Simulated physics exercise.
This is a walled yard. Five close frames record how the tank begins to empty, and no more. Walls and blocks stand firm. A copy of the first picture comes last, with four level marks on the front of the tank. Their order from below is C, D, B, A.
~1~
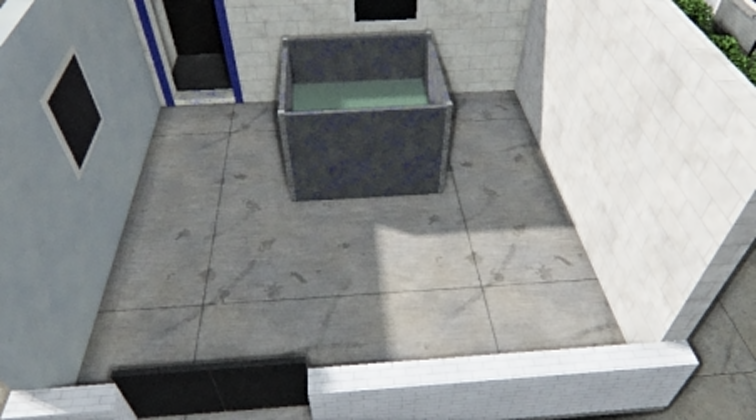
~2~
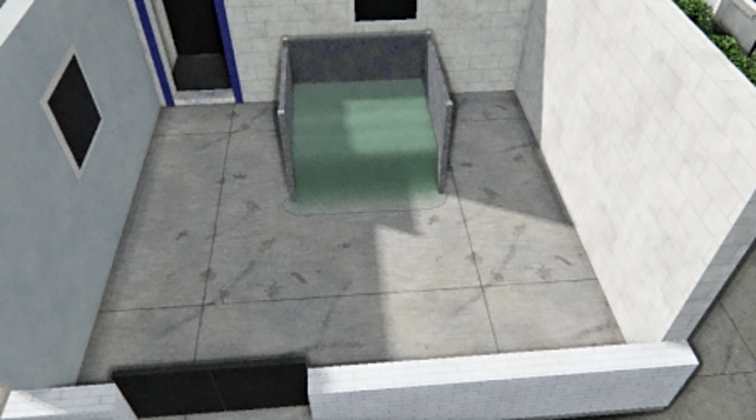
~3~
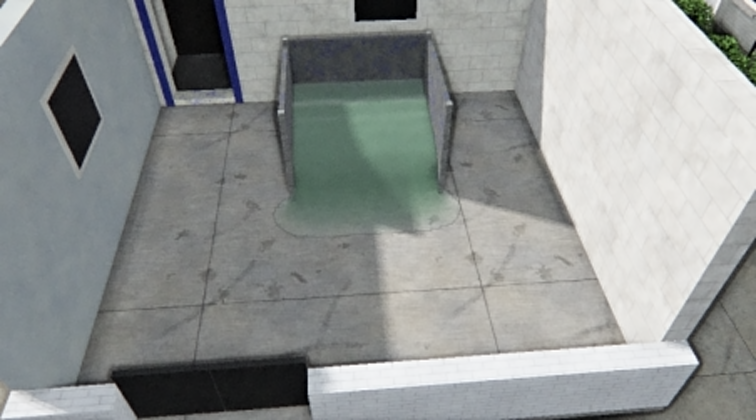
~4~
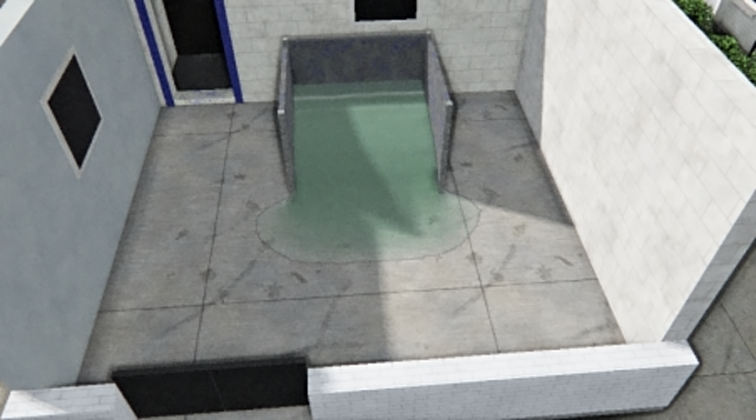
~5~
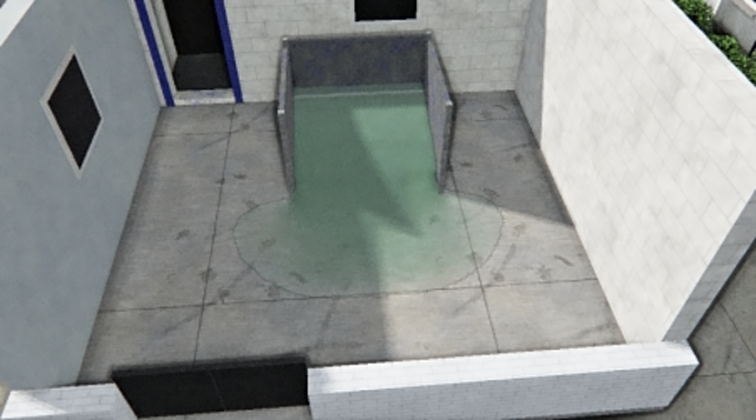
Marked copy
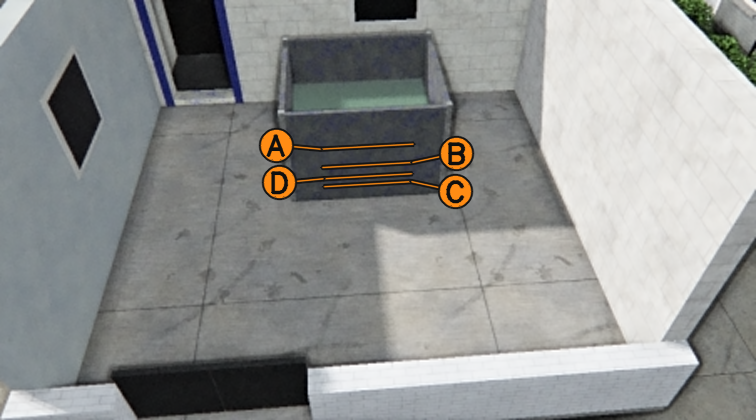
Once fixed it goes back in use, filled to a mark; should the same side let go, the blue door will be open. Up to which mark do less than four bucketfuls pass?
B will do.
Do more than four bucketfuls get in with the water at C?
No, not at all.
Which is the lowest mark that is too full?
Mark A.
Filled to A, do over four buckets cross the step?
Yes, it does.
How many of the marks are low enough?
Three.
On the marked copy, A at (367, 146); B at (367, 165); C at (368, 184); D at (367, 176); from the bottom up C, D, B, A.
For mark A, about 12 bucketfuls get in.
For mark B, a splash gets over, under a bucket.
For mark C, nothing gets over.
For mark D, nothing gets over.
